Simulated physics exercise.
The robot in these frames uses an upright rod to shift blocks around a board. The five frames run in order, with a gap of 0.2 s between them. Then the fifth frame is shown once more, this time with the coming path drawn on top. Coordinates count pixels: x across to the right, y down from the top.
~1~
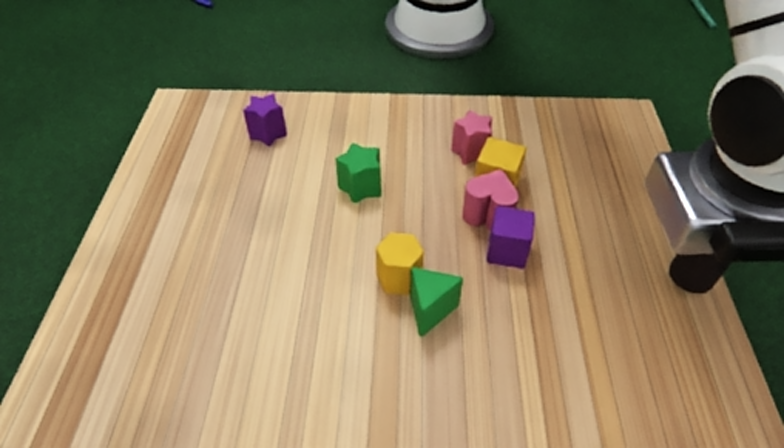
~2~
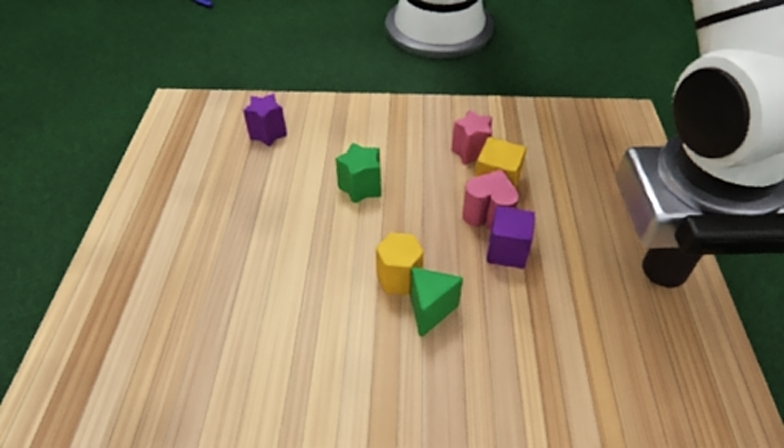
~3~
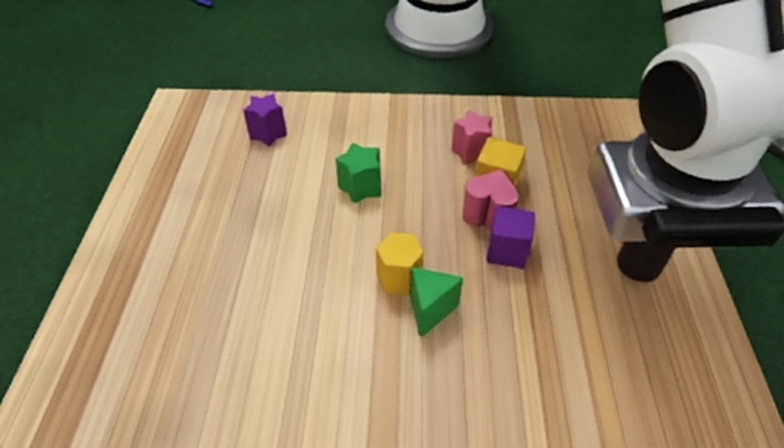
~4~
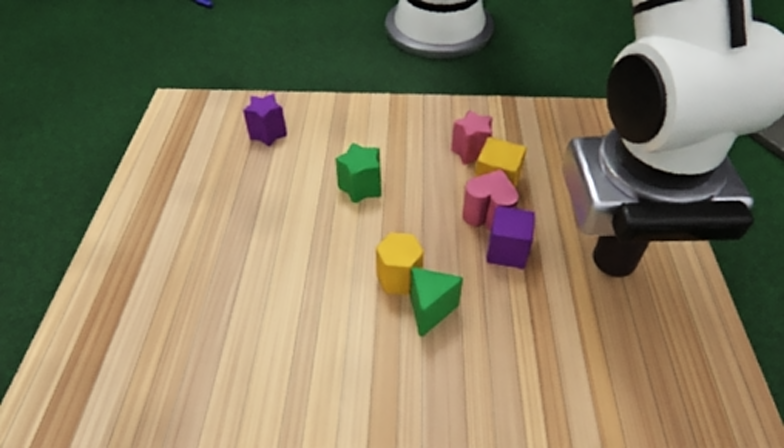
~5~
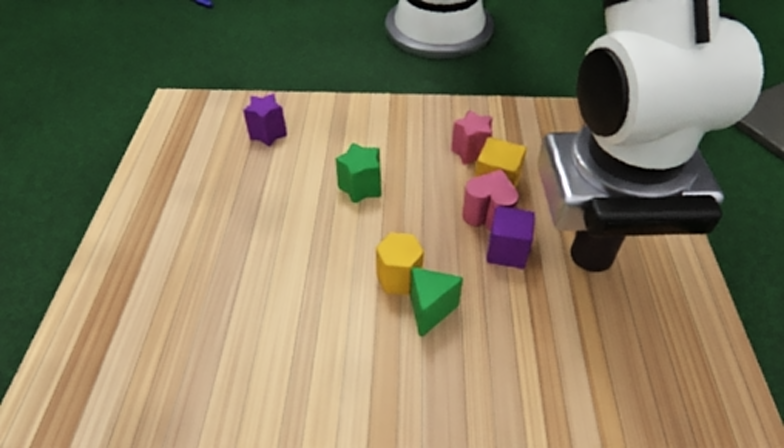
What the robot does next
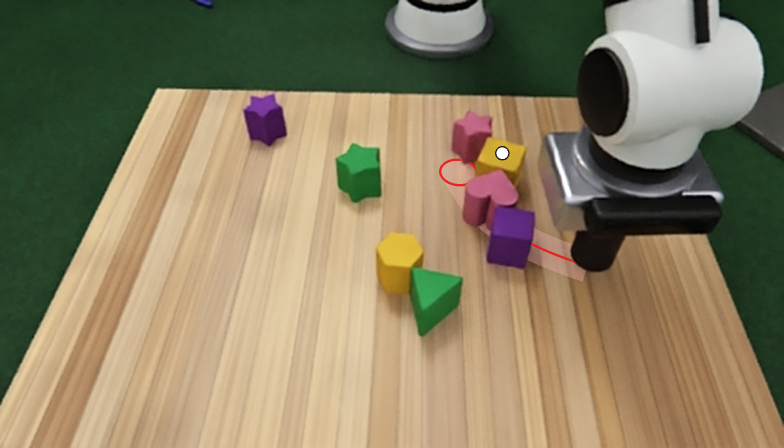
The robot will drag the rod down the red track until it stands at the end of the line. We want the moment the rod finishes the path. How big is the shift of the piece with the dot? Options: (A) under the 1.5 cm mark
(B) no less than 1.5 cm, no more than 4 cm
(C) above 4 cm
Option B.
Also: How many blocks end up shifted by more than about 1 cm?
There will be three or more blocks displaced.
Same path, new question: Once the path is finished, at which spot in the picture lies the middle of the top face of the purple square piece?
I'd guess (483, 219).
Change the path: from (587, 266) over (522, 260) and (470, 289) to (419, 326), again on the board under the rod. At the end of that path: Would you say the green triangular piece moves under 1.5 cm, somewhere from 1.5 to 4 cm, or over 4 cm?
The green triangular piece ends up quite far away, over 4 cm.
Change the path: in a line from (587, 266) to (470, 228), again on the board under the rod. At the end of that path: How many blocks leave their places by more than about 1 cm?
The count will be 2.
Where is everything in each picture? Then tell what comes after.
The first frame shows tip of the rod at (691, 277), middles of tops, pink star at (475, 122), pink heart block at (494, 187), yellow square piece at (502, 153), purple square piece at (514, 222).
The second frame shows rod at (663, 271), nothing pushed.
The third frame shows rod at (638, 266), nothing pushed.
The fourth frame shows rod at (614, 261), nothing pushed.
The fifth frame shows rod at (591, 257), pink star at (475, 122), pink heart block at (494, 187), yellow square piece at (502, 153), purple square piece at (514, 222).
The line goes from (587, 266) over (528, 242) and (484, 209) to (458, 172); the dot is on the yellow square piece.
The first path, step by step. One third of the way, rod at (530, 233); purple square piece at (496, 221), turned 20° anticlockwise.
Two thirds of the way, rod at (485, 199); pink heart block at (447, 163), turned 25° anticlockwise; purple square piece at (483, 219), turned 50° anticlockwise.
At the end, rod at (460, 163); pink star at (475, 118); pink heart block at (422, 149), turned 95° anticlockwise; yellow square piece at (503, 141), turned 45° clockwise; purple square piece at (483, 219), turned 50° anticlockwise.
